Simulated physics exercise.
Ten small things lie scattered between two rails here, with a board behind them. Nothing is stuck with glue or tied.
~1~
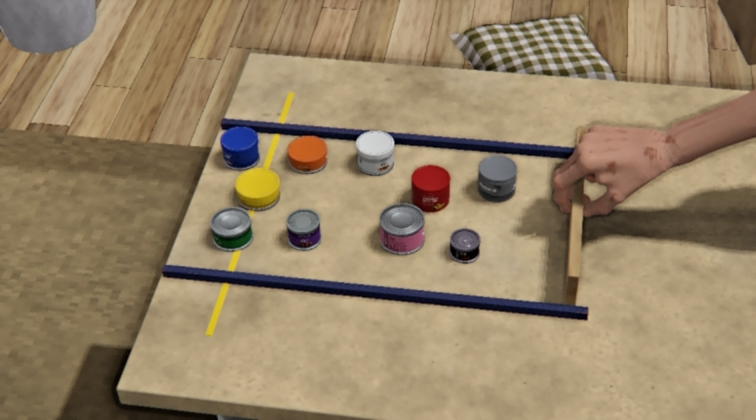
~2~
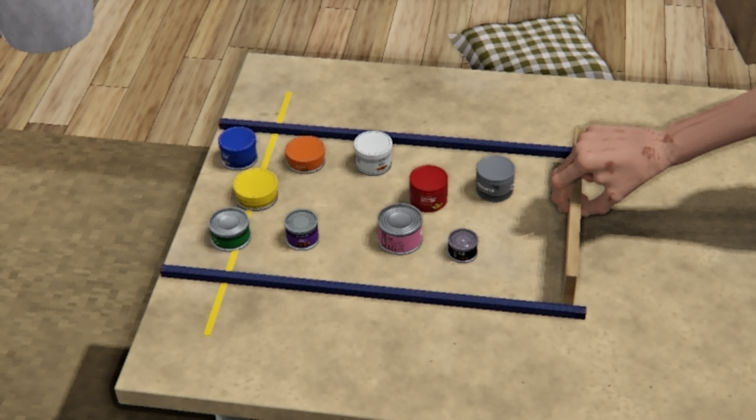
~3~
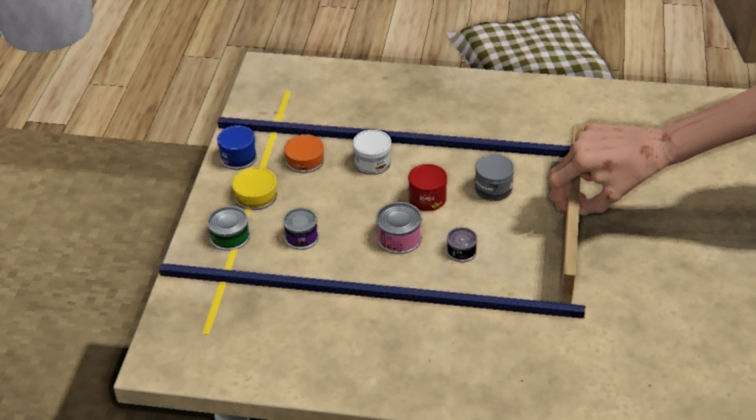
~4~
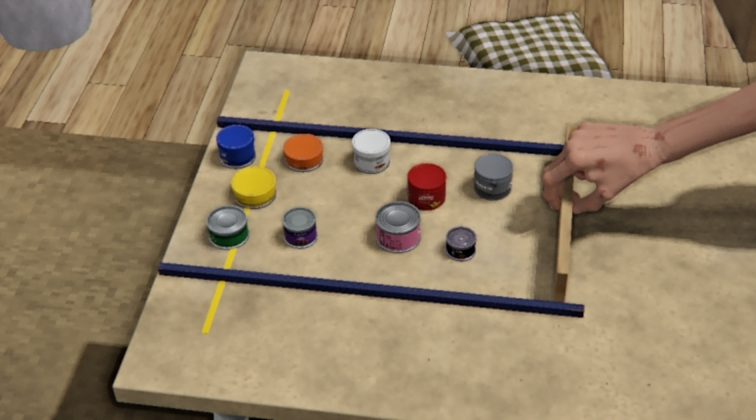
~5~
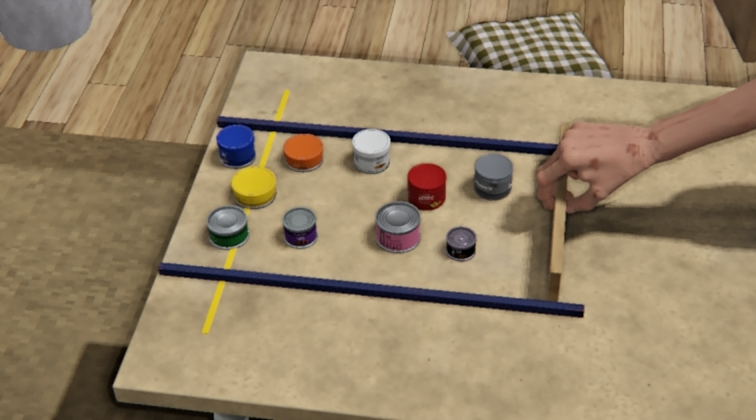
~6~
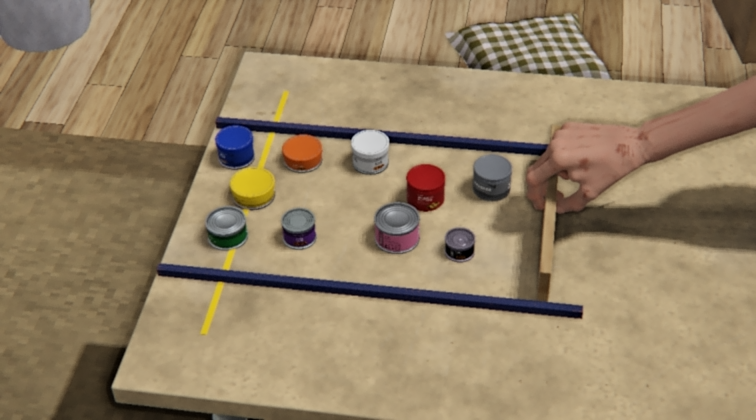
A hand holding a small wooden board upright stayed nearly still at first, then slid it a short way left between two dark rails, while the ten colourful little pots scattered ahead stayed put.
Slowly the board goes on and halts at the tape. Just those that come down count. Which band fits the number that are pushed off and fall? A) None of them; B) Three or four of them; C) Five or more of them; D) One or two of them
D.
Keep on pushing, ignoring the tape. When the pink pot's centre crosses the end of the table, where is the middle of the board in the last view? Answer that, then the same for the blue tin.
Around (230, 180) first and around (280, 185) second.
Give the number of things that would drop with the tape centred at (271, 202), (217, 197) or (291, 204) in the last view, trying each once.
Tallies in the order asked: 1, 5, 0.
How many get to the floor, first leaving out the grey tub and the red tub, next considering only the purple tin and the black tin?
First 2, then 1.
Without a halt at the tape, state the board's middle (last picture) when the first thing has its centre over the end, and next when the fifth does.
For the first, roughly (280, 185); for the next, roughly (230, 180).
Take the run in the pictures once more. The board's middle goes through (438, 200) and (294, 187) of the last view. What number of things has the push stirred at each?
Well, it's 4 at the first one and 10 at the second.
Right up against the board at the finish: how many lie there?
The count in contact is 5.
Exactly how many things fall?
1.
Early on, none off yet; blue tin at rest near (235, 148); green tin at rest near (227, 228); yellow tin at rest near (253, 189).
Finally, the number that fall off is one or two; lost, blue tin.
